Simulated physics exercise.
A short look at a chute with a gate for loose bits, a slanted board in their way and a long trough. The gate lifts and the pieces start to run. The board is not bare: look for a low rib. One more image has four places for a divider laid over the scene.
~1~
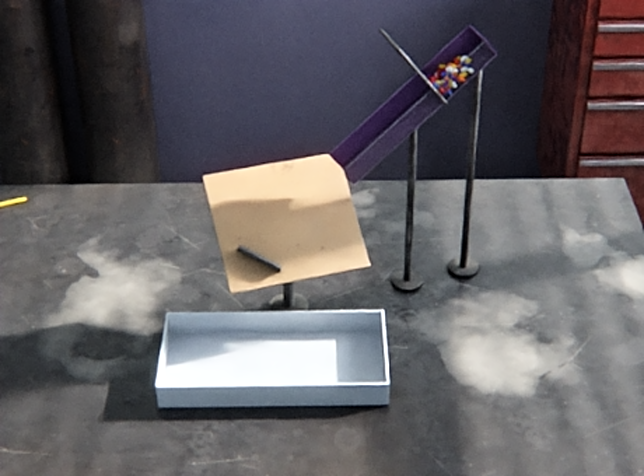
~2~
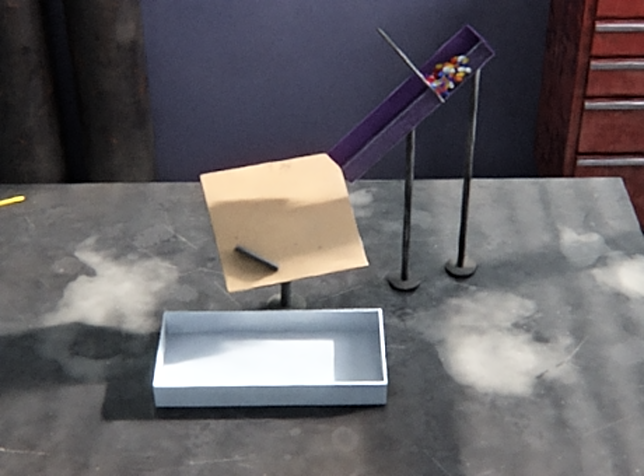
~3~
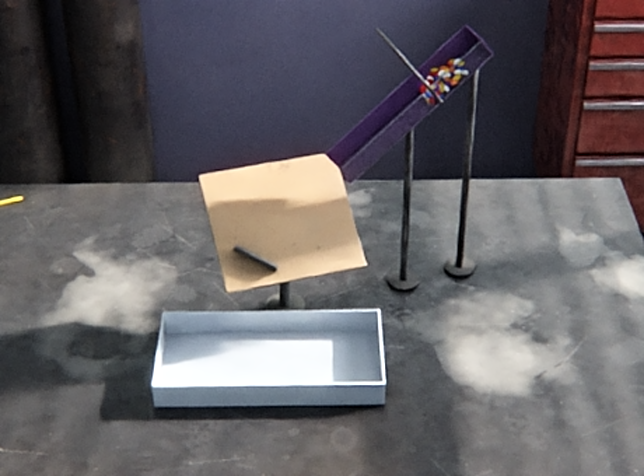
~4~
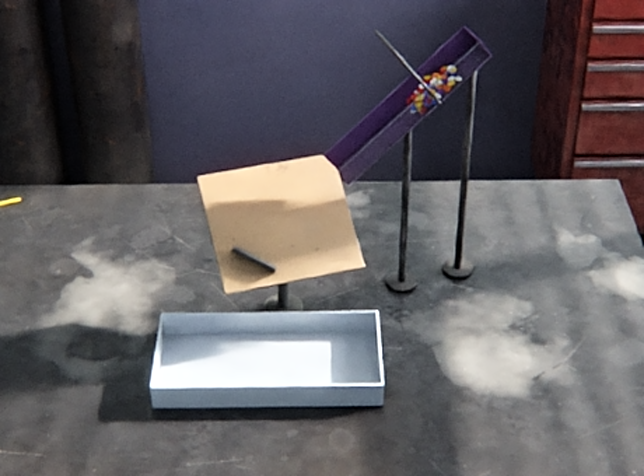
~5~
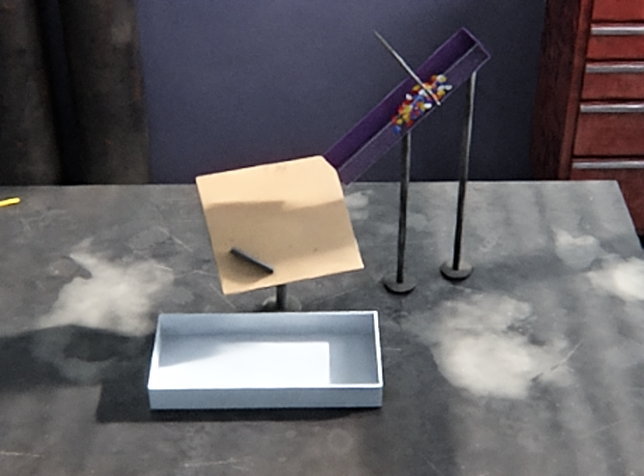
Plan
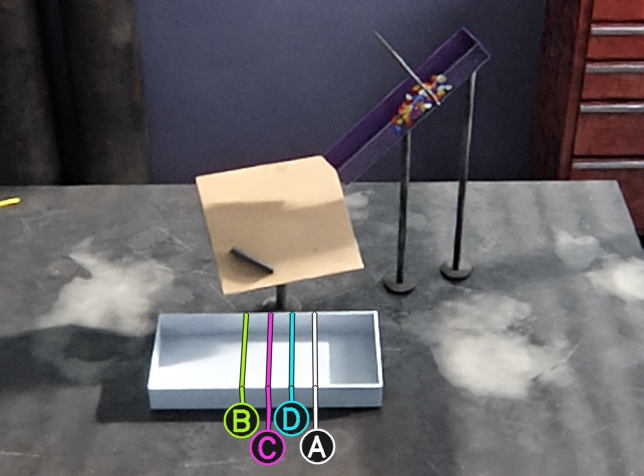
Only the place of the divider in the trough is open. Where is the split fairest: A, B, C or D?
The answer is line D.
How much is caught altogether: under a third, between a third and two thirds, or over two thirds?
About that: Over two thirds.
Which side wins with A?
The left side.
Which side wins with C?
More lands on the right.
On the marked copy, line A crosses the front rim at (315, 386); line B crosses the front rim at (241, 387); line C crosses the front rim at (268, 387); line D crosses the front rim at (291, 386).
With A, of what is caught, the larger part on the left of the divider, about a tenth on the right.
With B, of what is caught, not one piece on the left of the divider, every piece on the right.
With C, of what is caught, just a few on the left of the divider, almost all on the right.
With D, of what is caught, roughly a third on the left of the divider, roughly two thirds on the right.
